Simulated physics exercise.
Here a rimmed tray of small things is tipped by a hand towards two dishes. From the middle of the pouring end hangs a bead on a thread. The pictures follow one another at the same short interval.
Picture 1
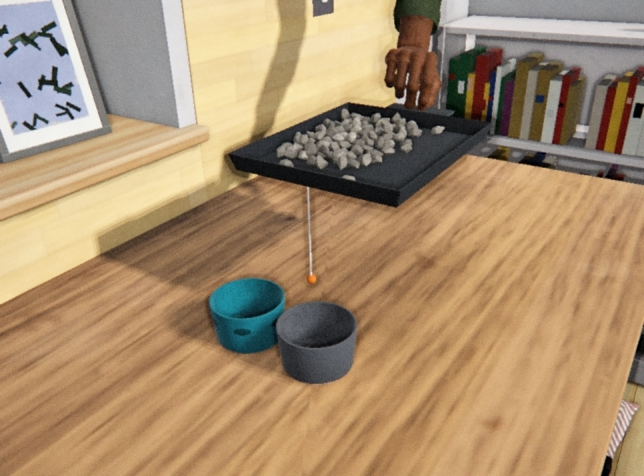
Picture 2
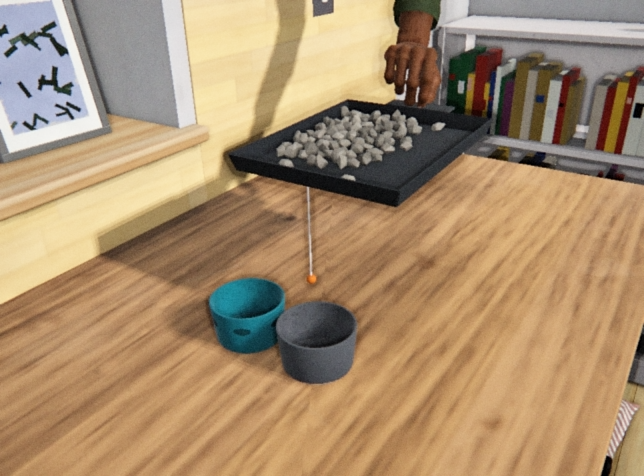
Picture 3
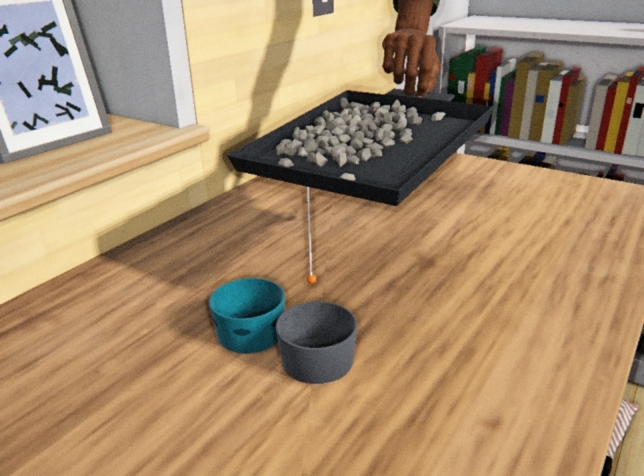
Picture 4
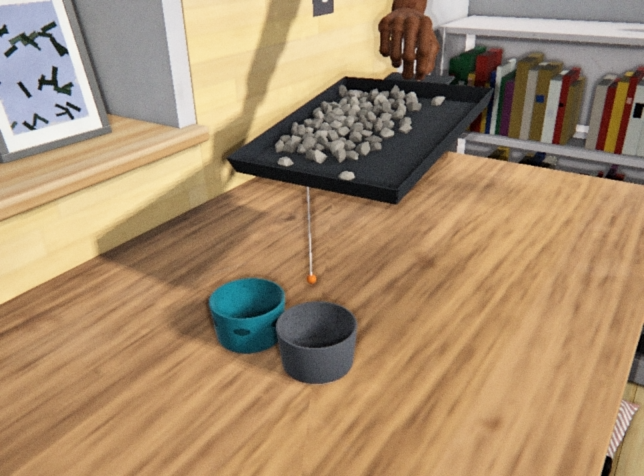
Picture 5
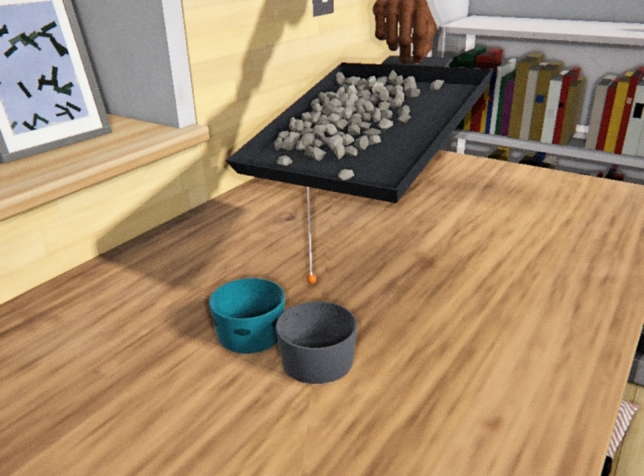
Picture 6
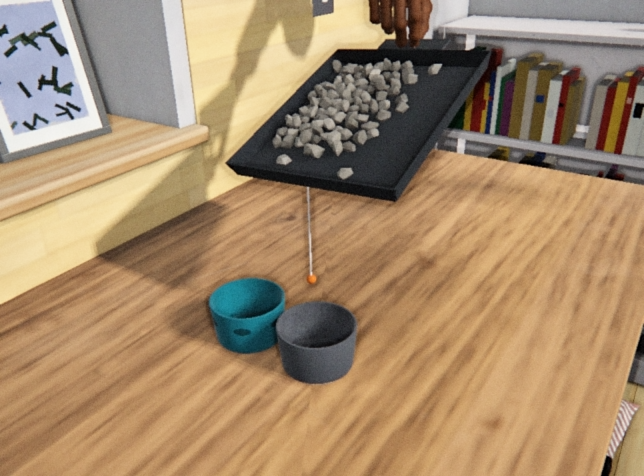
We see a dark rimmed tray of gray gravel above a teal dish and a gray dish on a wooden table, a bead hanging on a thread, as a hand gradually raises the tray's far end, tilting it toward the dishes.
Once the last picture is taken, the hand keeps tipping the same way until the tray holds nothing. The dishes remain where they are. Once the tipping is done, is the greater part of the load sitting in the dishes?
Caught: Above half.
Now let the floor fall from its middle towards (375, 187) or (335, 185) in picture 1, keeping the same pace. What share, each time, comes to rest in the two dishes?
It comes to about 20 per cent the first time and about 60 per cent the second.
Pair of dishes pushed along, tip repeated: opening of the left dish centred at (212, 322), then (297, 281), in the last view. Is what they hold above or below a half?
Taking the tries in order: A minor share, followed by a minor share.
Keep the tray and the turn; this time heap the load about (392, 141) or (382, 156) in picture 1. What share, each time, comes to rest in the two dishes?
60 per cent for the first try, 70 per cent for the second.
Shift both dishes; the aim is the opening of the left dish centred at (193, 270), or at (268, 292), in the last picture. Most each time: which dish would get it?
It comes out as the one to the right in the first try and the one to the left in the second.
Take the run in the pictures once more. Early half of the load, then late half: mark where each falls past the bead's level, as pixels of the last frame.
Earlier half at (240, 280), later half at (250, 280).
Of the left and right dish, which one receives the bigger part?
The fuller one is the left side.
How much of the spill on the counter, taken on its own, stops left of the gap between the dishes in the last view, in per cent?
Left share: Close to 90 %.
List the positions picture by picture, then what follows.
The first picture shows corners of the pouring end near (235, 153) and (397, 188), level; middle of the load near (355, 138), bits of gravel; left dish near (224, 331); right dish near (294, 361); bead on its thread near (311, 279).
The second picture shows corners of the pouring end near (235, 153) and (397, 188), level; middle of the load near (355, 135).
The third picture shows corners of the pouring end near (234, 154) and (396, 187), tipped barely, lowest at the left corner; middle of the load near (354, 129).
The fourth picture shows corners of the pouring end near (233, 156) and (395, 186), tipped a little, lowest at the left corner; middle of the load near (353, 120).
The fifth picture shows corners of the pouring end near (232, 158) and (394, 186), tipped clearly, lowest at the left corner; middle of the load near (351, 111).
The sixth picture shows corners of the pouring end near (232, 161) and (392, 185), tipped clearly, lowest at the left corner; middle of the load near (349, 102); left dish near (224, 331); right dish near (294, 361).
Shortly afterwards, tray tipped steeply; all but a few on the tray; a little in the air.
Next, tray tipped past a quarter turn; near a quarter on the tray; a little in the right dish; near a third in the left dish; near a quarter outside both; near a quarter in the air.
Some moments later, tray tipped past a quarter turn; a little in the right dish; near half in the left dish; near a third outside both.
In the end, tray tipped past a quarter turn; a little in the right dish; near half in the left dish; near a third outside both.
